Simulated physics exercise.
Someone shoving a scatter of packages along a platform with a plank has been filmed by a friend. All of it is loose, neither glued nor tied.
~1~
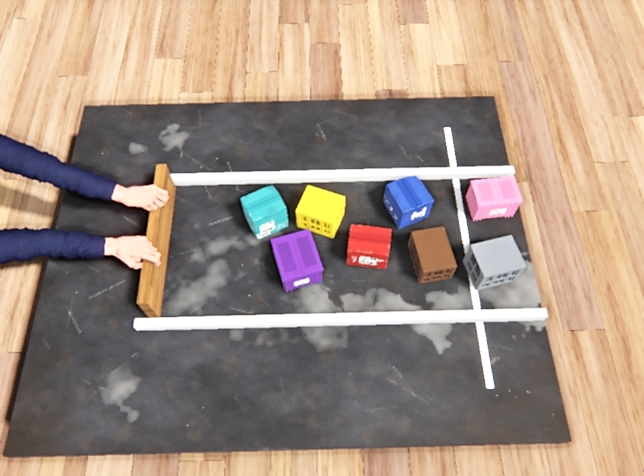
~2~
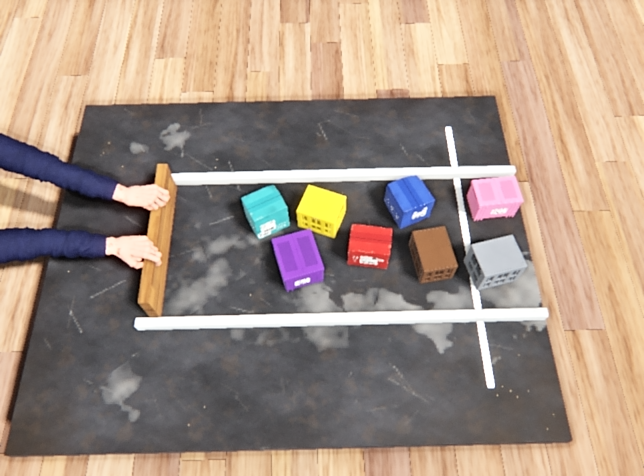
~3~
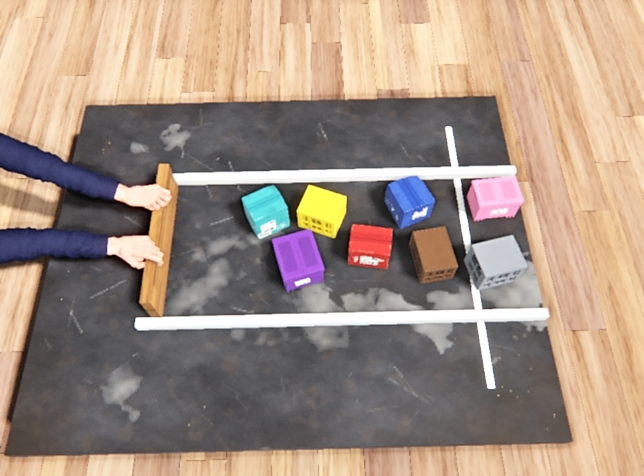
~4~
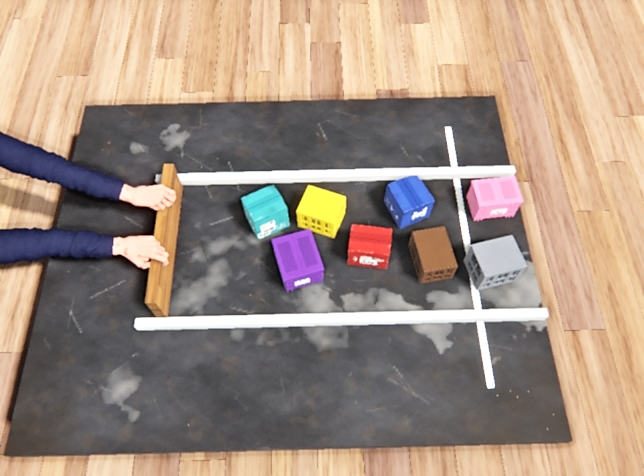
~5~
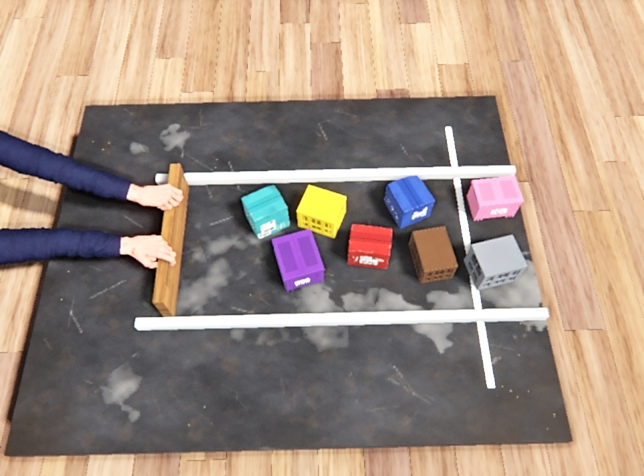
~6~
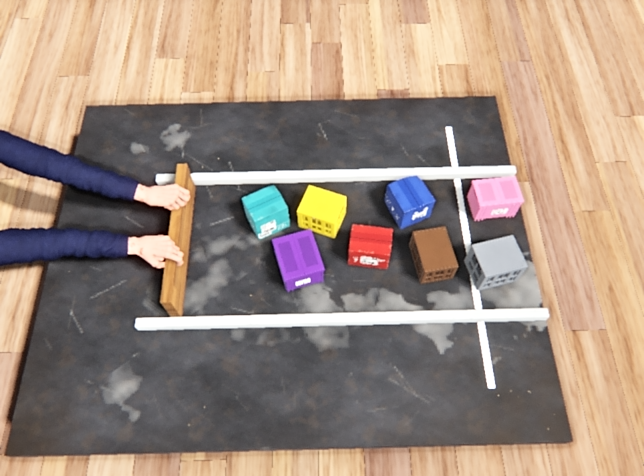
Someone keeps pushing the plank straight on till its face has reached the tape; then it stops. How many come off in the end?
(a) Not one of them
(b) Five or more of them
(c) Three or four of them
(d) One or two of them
The answer is c.
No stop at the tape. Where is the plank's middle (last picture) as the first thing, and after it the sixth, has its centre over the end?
First around (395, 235), then around (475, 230).
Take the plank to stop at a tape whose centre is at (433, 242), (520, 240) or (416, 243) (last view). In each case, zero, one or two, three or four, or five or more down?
Either one or two; five or more; just one or two.
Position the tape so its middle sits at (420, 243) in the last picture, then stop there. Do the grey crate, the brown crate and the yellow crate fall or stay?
The grey crate does not stay; as for the brown crate, it remains in place; and the yellow crate remains in place.
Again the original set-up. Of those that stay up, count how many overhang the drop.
The answer comes to 2.
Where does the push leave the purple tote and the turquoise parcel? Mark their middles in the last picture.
The one named first is at (495, 260), the next at (486, 214).
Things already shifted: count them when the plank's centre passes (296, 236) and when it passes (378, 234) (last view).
By then 3, and later 8.
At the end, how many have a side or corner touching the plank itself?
My count gives 2.
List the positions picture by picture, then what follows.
Pink tote (493, 199); grey crate (493, 263); brown crate (431, 255); plank (158, 239); tape (466, 242), in the first picture.
Grey crate (494, 263); purple tote (298, 260), in the second picture.
Brown crate (433, 255); blue parcel (409, 201), in the third picture.
Pink tote (493, 199); turquoise parcel (266, 212), in the fourth picture.
Grey crate (494, 263); plank (173, 239), in the fifth picture.
Pink tote (494, 199); grey crate (495, 263); brown crate (433, 255); plank (180, 239); tape (468, 242), in the sixth picture.
Soon after, none off yet; pink tote at rest near (494, 199); grey crate at rest near (495, 263); brown crate at rest near (433, 255).
After that, none off yet; pink tote at rest near (494, 199); grey crate at rest near (495, 263); brown crate displaced a little near (441, 256).
And then, none off yet; pink tote tilting well over near (541, 196); grey crate tilting a little near (558, 274); brown crate displaced well along near (515, 256).
In the end, the number that fall off is three or four; gone, blue parcel, brown crate, grey crate and pink tote.
